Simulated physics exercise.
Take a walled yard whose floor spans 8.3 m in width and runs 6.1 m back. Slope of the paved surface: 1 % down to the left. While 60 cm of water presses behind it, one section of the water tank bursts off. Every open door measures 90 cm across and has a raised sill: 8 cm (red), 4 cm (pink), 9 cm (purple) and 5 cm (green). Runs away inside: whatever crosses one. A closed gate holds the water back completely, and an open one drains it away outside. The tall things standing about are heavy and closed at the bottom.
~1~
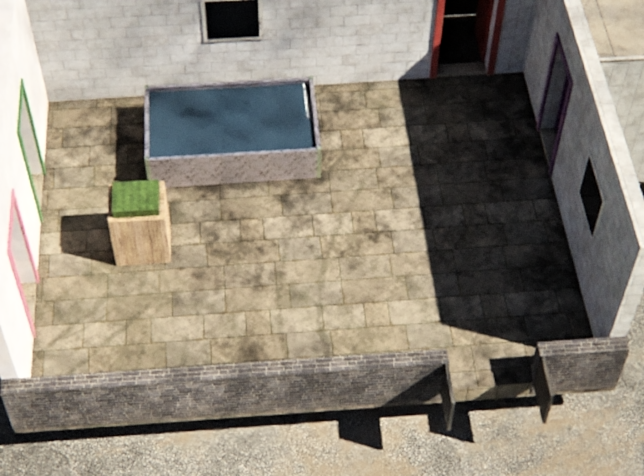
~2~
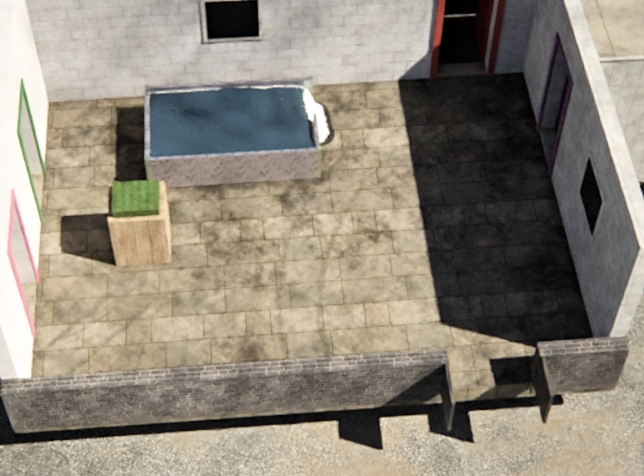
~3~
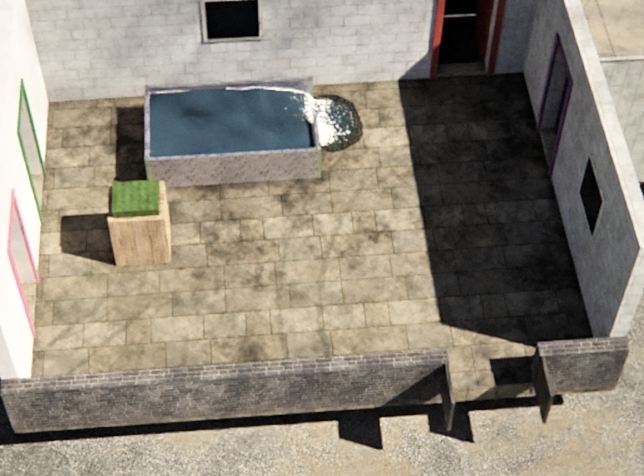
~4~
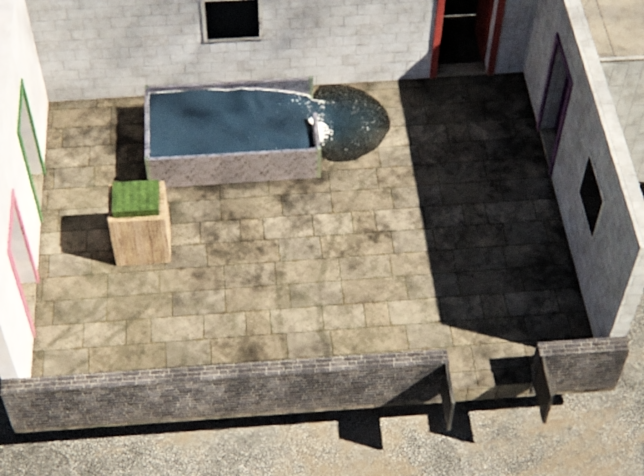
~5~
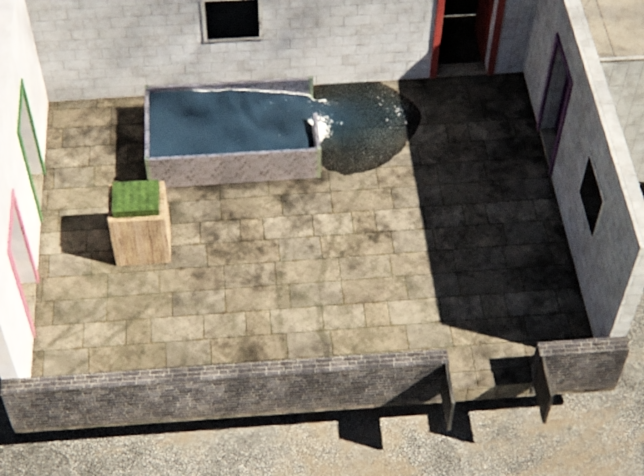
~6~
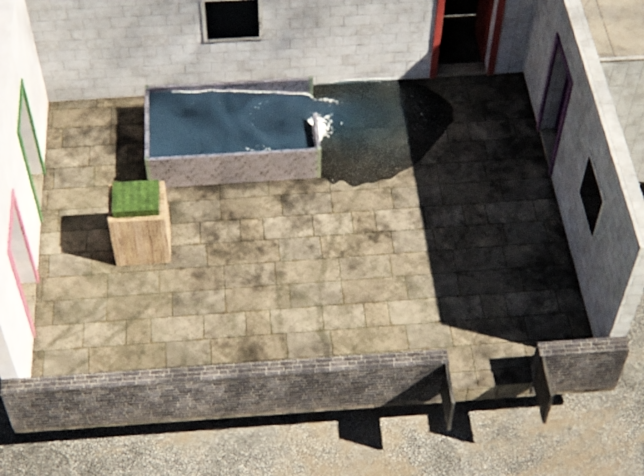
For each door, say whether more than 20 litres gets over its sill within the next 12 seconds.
In order: The red door overshoots the limit; the pink door undershoots the limit; the purple door overshoots the limit; the green door undershoots the limit.
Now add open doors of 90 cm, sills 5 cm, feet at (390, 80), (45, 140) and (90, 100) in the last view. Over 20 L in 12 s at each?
So, in the order given, it's beyond the mark, then shy of the mark, then shy of the mark.
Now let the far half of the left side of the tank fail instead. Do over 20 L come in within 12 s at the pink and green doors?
Compared with the limit, pink is higher and green is higher.
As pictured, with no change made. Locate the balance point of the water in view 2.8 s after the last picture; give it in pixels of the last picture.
About (339, 145).
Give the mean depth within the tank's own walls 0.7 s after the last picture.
The mean depth is some 47 cm.
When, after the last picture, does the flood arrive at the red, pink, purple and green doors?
Red: 0.3 s; pink: 9.5 s; purple: 0.8 s; green: 10.0 s.
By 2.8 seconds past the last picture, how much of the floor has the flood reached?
Close to 25 in a hundred.
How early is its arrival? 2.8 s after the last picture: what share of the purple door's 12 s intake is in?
Roughly 45 percent is in by then.
Then, 0.7 s after the last picture water covers 15 % of the floor and is deepest (30 cm) near (322, 121); red door 10 cm at the sill, 0 L in, pink door not reached, purple door not reached, green door not reached.
Then, 1.5 s after the last picture water covers 20 % of the floor and is deepest (32 cm) near (514, 86); red door 10 cm at the sill, 1 L in, pink door not reached, purple door 16 cm at the sill, 2 L in, green door not reached.
Then, 2.8 s after the last picture water covers 25 % of the floor and is deepest (27 cm) near (516, 93); red door 14 cm at the sill, 9 L in, pink door not reached, purple door 16 cm at the sill, 33 L in, green door not reached.
Then, 6.3 s after the last picture water covers 55 % of the floor and is deepest (14 cm) near (513, 124); red door 11 cm at the sill, 58 L in, pink door not reached, purple door 12 cm at the sill, 62 L in, green door not reached.
Then, 11.3 s after the last picture water covers 80 % of the floor and is deepest (9 cm) near (55, 404); red door 6 cm at the sill, 63 L in, pink door 7 cm at the sill, 3 L in, purple door 5 cm at the sill, 70 L in, green door 1 cm at the sill, 0 L in.
